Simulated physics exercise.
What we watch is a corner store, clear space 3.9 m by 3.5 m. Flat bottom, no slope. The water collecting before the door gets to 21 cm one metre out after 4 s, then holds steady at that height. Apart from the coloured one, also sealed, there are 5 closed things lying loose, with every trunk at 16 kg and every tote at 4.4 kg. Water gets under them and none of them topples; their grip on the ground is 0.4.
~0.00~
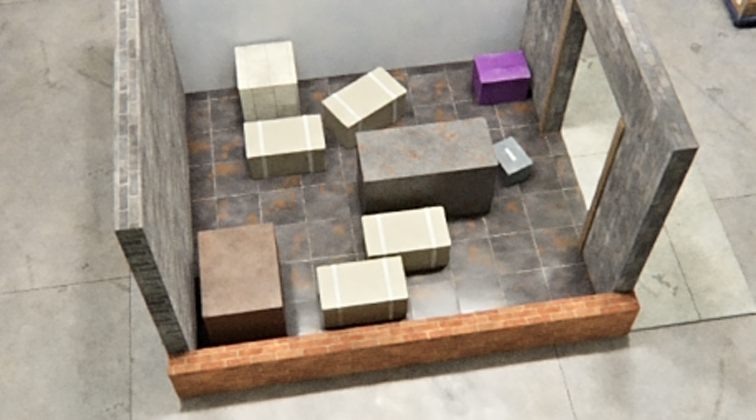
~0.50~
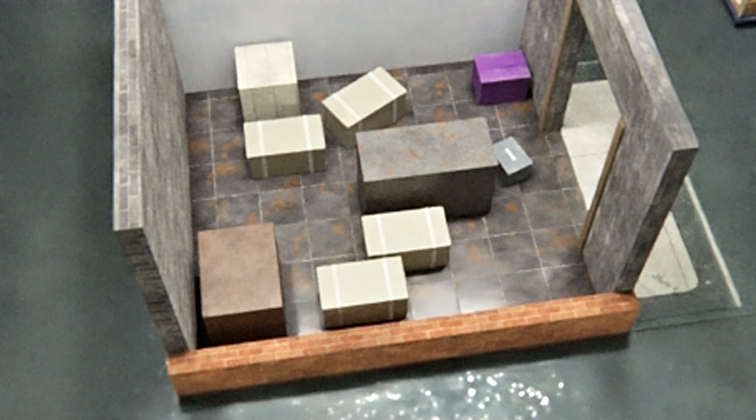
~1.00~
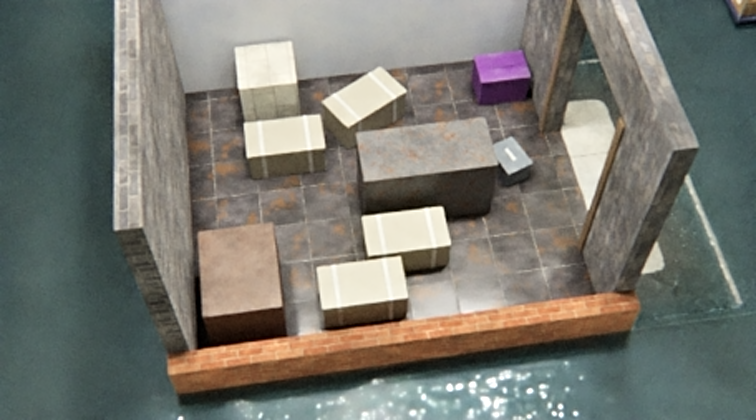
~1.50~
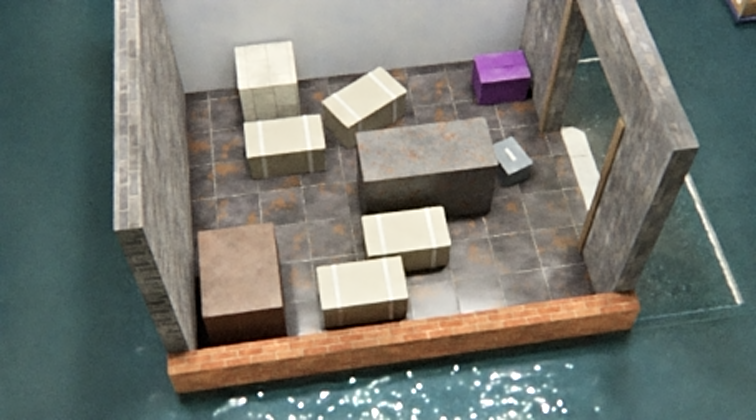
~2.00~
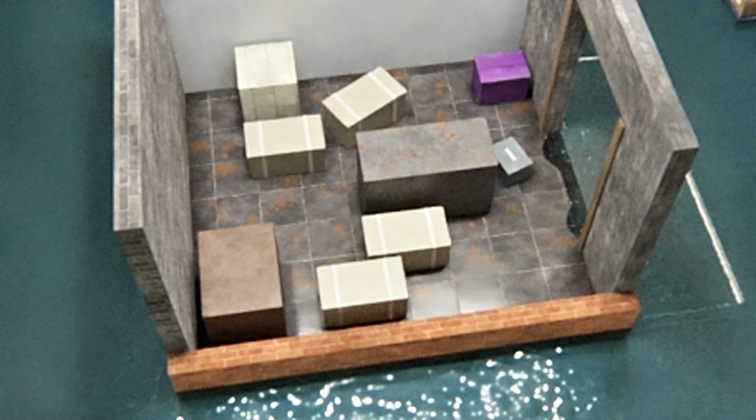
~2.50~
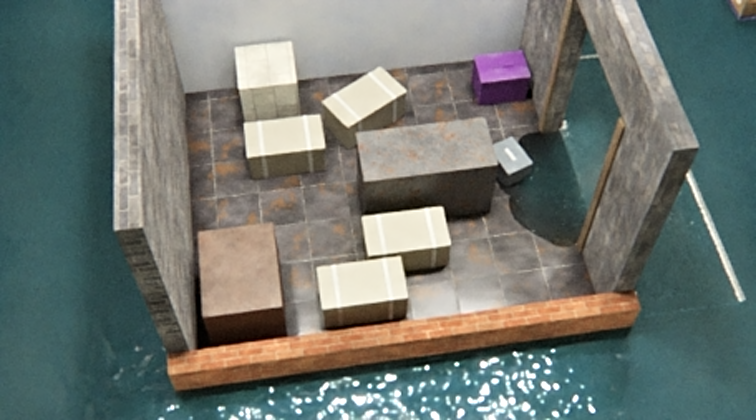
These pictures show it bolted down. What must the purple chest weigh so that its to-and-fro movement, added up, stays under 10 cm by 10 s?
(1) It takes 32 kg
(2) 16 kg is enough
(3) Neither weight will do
(1) It takes 32 kg.
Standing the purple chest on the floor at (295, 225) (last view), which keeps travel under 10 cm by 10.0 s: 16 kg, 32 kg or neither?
No load works.
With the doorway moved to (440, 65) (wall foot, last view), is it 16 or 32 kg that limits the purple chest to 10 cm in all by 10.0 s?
Well, then both options come up short.
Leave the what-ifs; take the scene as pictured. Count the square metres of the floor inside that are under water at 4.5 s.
Wet: Near 4.5 m2.
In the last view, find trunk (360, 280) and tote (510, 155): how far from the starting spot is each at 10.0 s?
In turn: 140 cm, 150 cm.
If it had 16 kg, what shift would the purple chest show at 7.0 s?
I'd put it at about 10 cm.
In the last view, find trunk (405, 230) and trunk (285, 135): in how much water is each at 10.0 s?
Depth approx. 14 cm / 15 cm.
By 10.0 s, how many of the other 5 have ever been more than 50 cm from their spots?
5.
After 3.5 s the purple chest would be 0 cm from its start with 16 kg and 0 cm from its start with 32 kg; 0 cm of water round it then.
After 4.5 s the purple chest would be 0 cm from its start with 16 kg and 0 cm from its start with 32 kg; 2 cm of water round it then.
After 7.0 s the purple chest would be 11 cm from its start with 16 kg and 0 cm from its start with 32 kg; 8 cm of water round it then.
After 10.0 s the purple chest would be 45 cm from its start with 16 kg and 0 cm from its start with 32 kg; 11 cm of water round it then.
